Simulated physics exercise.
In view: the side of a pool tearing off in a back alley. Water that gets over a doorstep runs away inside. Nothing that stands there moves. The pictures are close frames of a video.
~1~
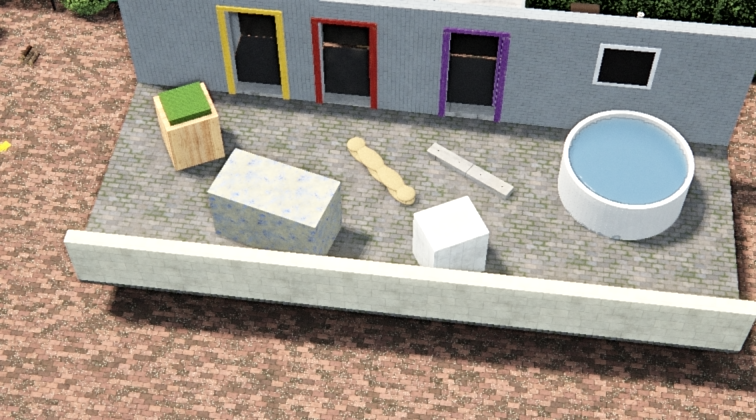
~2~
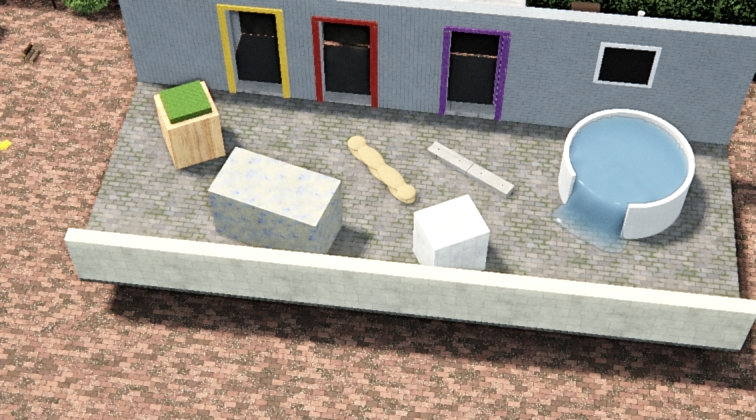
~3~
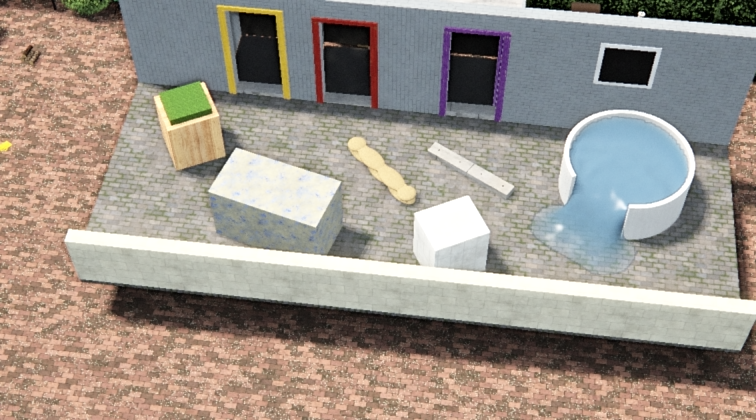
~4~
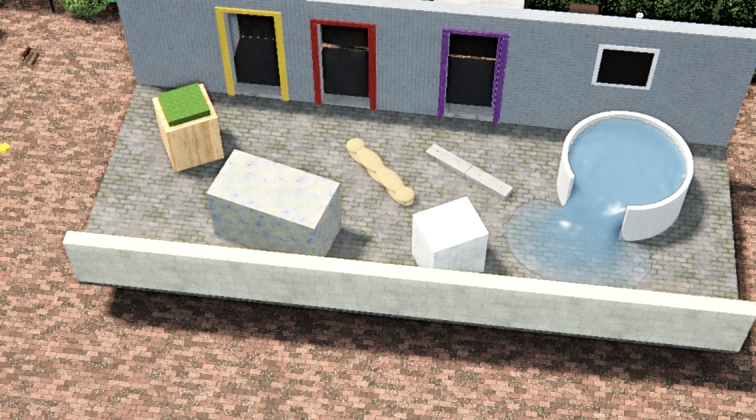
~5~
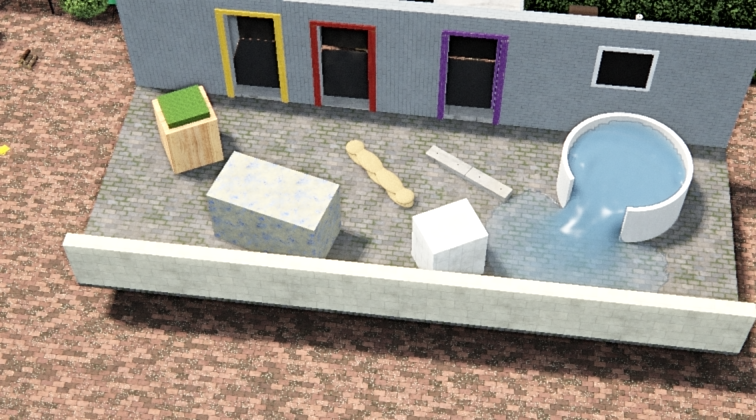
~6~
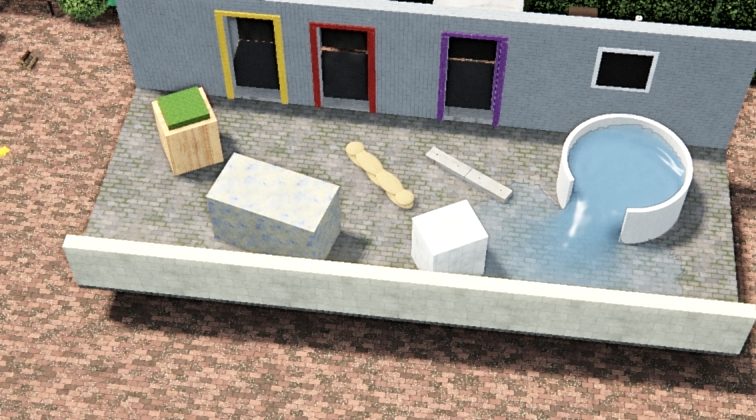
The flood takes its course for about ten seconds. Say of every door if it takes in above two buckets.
In the end: The purple door stays under that; the red door takes more than that; the yellow door stays under that.
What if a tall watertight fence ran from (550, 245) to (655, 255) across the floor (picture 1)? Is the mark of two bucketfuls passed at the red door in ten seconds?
One by one: Red door lets more in.
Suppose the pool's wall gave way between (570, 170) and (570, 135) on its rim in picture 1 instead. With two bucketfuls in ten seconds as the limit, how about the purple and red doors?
In short: Purple door passes that mark, red door is over.
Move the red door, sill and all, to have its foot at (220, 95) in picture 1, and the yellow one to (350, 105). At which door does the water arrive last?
It is the red-painted one.
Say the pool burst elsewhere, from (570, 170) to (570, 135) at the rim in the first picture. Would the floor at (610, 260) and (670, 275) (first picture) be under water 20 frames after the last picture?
In turn: Not flooded, dry.
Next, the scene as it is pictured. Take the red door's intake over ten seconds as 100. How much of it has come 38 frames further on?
Near 70 in a hundred.
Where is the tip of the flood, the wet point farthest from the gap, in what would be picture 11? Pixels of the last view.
I would point to (348, 288).
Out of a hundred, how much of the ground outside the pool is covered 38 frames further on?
Near 70 in a hundred.
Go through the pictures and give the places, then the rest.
The first frame shows the pool at (628, 161) is whole and still.
In the second frame, the front is at (619, 249), out from the gap at (593, 216).
In the third frame, water pours out at (593, 218) and has run to (537, 232).
In the fourth frame, water pours out at (591, 220) and has run to a hidden place.
In the fifth frame, water pours out at (591, 222) and has run to (504, 280).
In the sixth frame, the front is at a hidden place, out from the gap at (591, 223).
A moment on, water covers 20 % of the floor; the purple door not reached, the red door not reached, the yellow door not reached.
Next, water covers 30 % of the floor; the purple door not reached, the red door not reached, the yellow door not reached.
Then, water covers 50 % of the floor; the purple door not reached, the red door not reached, the yellow door not reached.
Later, water covers 70 % of the floor; the purple door wet at the sill, nothing in, the red door over two buckets in, the yellow door wet at the sill, nothing in.
In the end, water covers 75 % of the floor; the purple door wet at the sill, nothing in, the red door over two buckets in, the yellow door wet at the sill, nothing in.
